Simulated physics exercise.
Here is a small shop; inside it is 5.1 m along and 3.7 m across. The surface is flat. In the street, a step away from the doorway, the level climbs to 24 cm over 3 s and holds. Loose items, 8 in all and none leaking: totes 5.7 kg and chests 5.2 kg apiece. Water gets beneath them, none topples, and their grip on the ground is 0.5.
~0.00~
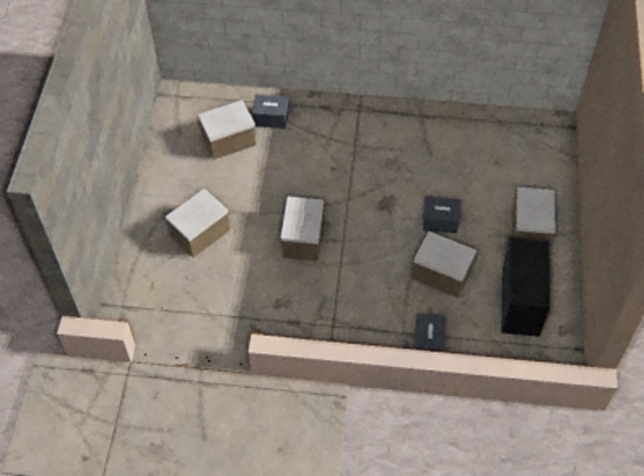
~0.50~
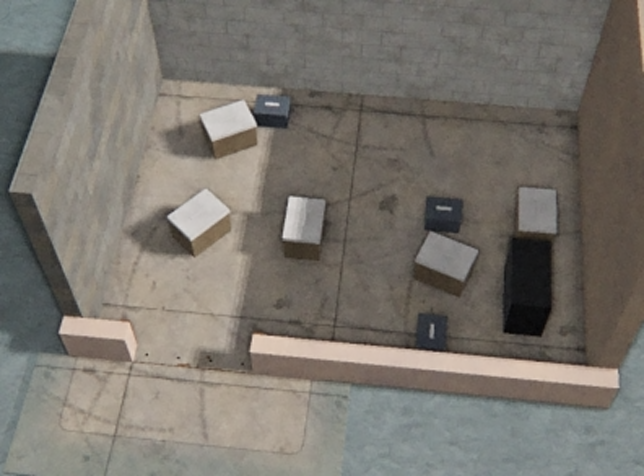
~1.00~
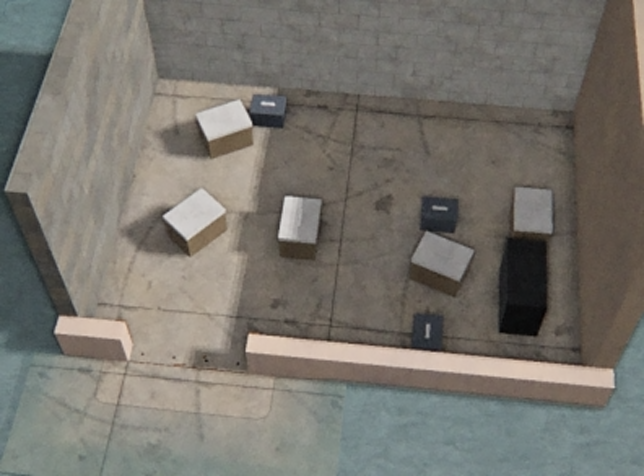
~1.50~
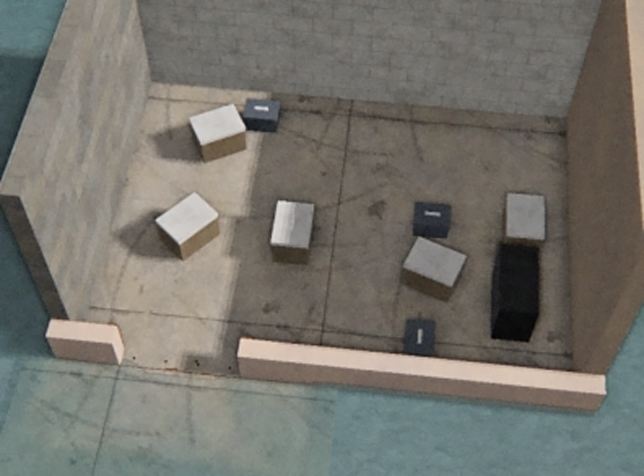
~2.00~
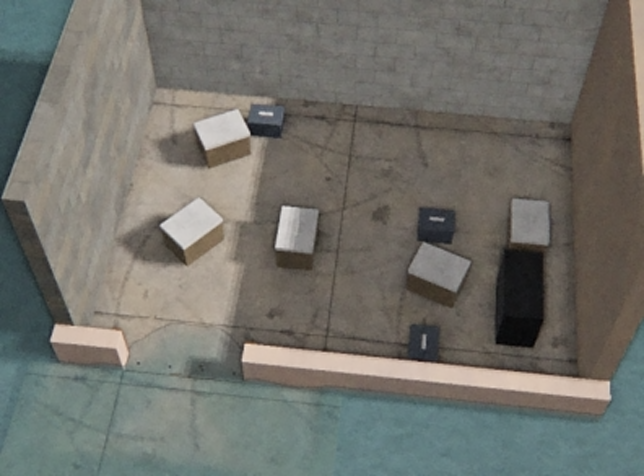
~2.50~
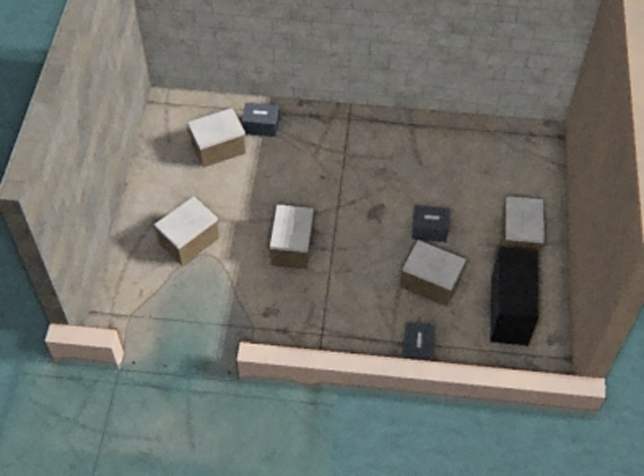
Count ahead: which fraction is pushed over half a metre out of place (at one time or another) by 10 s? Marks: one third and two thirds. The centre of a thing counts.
Share: One to two thirds.
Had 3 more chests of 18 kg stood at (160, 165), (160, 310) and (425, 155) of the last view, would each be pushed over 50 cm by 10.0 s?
In that order: Over, past it, more.
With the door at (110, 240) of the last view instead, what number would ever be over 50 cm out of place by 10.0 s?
In that case 7 of them.
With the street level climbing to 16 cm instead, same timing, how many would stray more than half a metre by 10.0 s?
In that case 4 of them.
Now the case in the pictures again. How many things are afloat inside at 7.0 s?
At that moment 4.
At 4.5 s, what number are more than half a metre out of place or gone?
By then 2.
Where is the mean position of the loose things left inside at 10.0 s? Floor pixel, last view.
Near (439, 237).
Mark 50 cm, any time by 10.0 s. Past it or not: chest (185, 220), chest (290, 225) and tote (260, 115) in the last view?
In turn: Past it, over, past it.
After 3.5 s 1 of 8 are over 50 cm from their spots; 0 afloat.
After 4.5 s 2 of 8 are over 50 cm from their spots; 1 afloat.
After 7.0 s 4 of 8 are over 50 cm from their spots; 4 afloat.
After 10.0 s 4 of 8 are over 50 cm from their spots, and 4 have been at some point; 7 afloat.
